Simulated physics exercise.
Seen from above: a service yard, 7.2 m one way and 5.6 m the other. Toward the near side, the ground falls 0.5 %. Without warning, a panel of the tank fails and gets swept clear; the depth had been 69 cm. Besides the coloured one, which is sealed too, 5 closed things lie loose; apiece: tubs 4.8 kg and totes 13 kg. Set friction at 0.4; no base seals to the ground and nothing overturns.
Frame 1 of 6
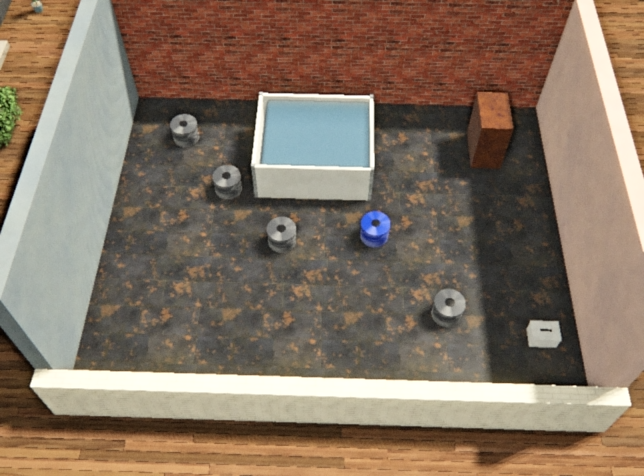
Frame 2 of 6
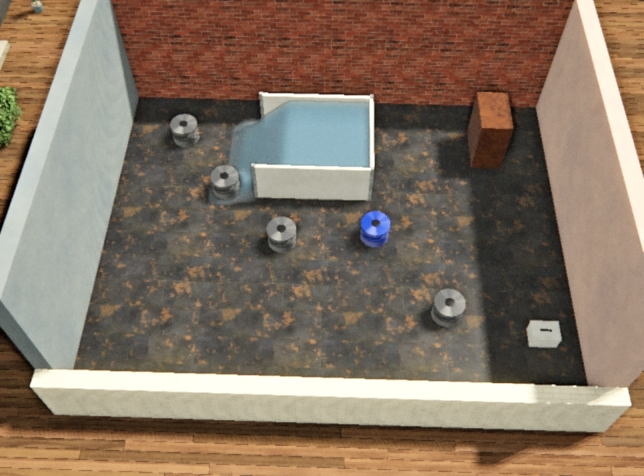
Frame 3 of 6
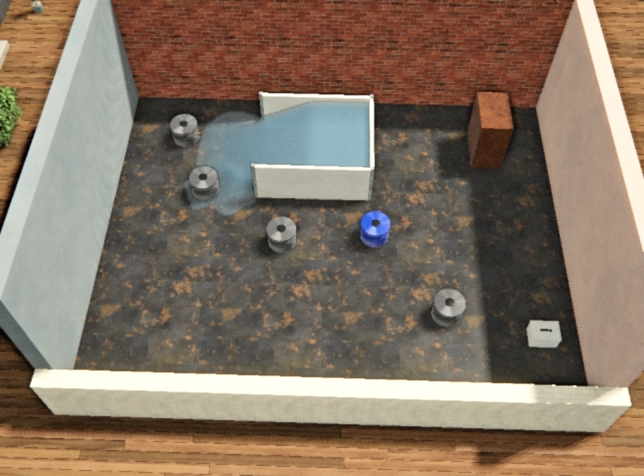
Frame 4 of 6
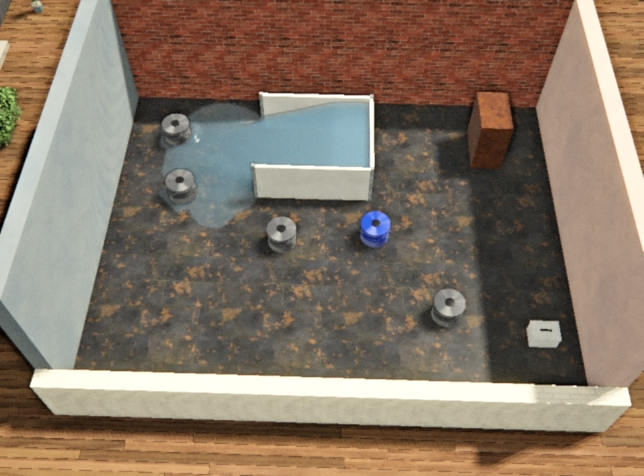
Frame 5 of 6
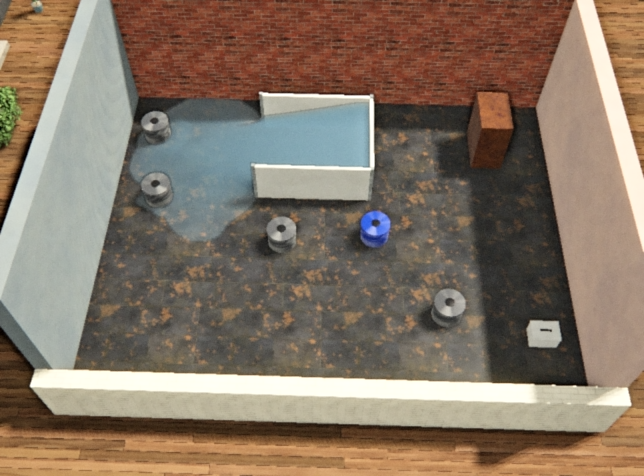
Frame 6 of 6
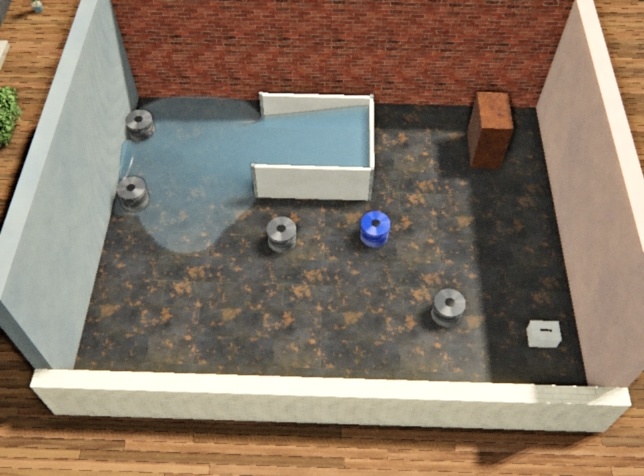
Water pours from the tank's open left side and pushes two grey containers leftward across the yard.
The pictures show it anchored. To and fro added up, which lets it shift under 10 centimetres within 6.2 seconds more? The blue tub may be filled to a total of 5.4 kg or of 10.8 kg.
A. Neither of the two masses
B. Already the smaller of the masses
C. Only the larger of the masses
(B) Already the smaller of the masses.
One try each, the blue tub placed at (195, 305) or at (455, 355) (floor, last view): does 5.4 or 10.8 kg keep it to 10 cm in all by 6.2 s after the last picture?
First spot: No mass works; second spot: No mass works.
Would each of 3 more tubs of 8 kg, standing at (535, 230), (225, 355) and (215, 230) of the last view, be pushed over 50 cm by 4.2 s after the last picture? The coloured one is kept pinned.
Within it, beyond it, beyond it.
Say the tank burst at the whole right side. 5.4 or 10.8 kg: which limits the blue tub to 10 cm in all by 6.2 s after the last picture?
Result: Greater mass required.
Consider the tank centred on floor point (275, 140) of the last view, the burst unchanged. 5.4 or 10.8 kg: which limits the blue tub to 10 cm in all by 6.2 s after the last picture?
Then the outcome is clear: Even the lighter works.
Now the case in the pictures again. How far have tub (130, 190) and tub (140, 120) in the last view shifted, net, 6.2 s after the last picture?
So the first is off by 500 centimetres, the second by 120 centimetres.
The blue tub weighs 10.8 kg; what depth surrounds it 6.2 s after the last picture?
About 1 cm.
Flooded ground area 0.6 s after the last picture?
Some 11.0 m2 of it.
Then, 0.6 s after the last picture the blue tub would be 0 cm from its start with 5.4 kg and 0 cm from its start with 10.8 kg; 0 cm of water round it then.
Then, 2.3 s after the last picture the blue tub would be 0 cm from its start with 5.4 kg and 0 cm from its start with 10.8 kg; 0 cm of water round it then.
Then, 4.2 s after the last picture the blue tub would be 0 cm from its start with 5.4 kg and 0 cm from its start with 10.8 kg; 0 cm of water round it then.
Then, 6.2 s after the last picture the blue tub would be 0 cm from its start with 5.4 kg and 0 cm from its start with 10.8 kg; 1 cm of water round it then.
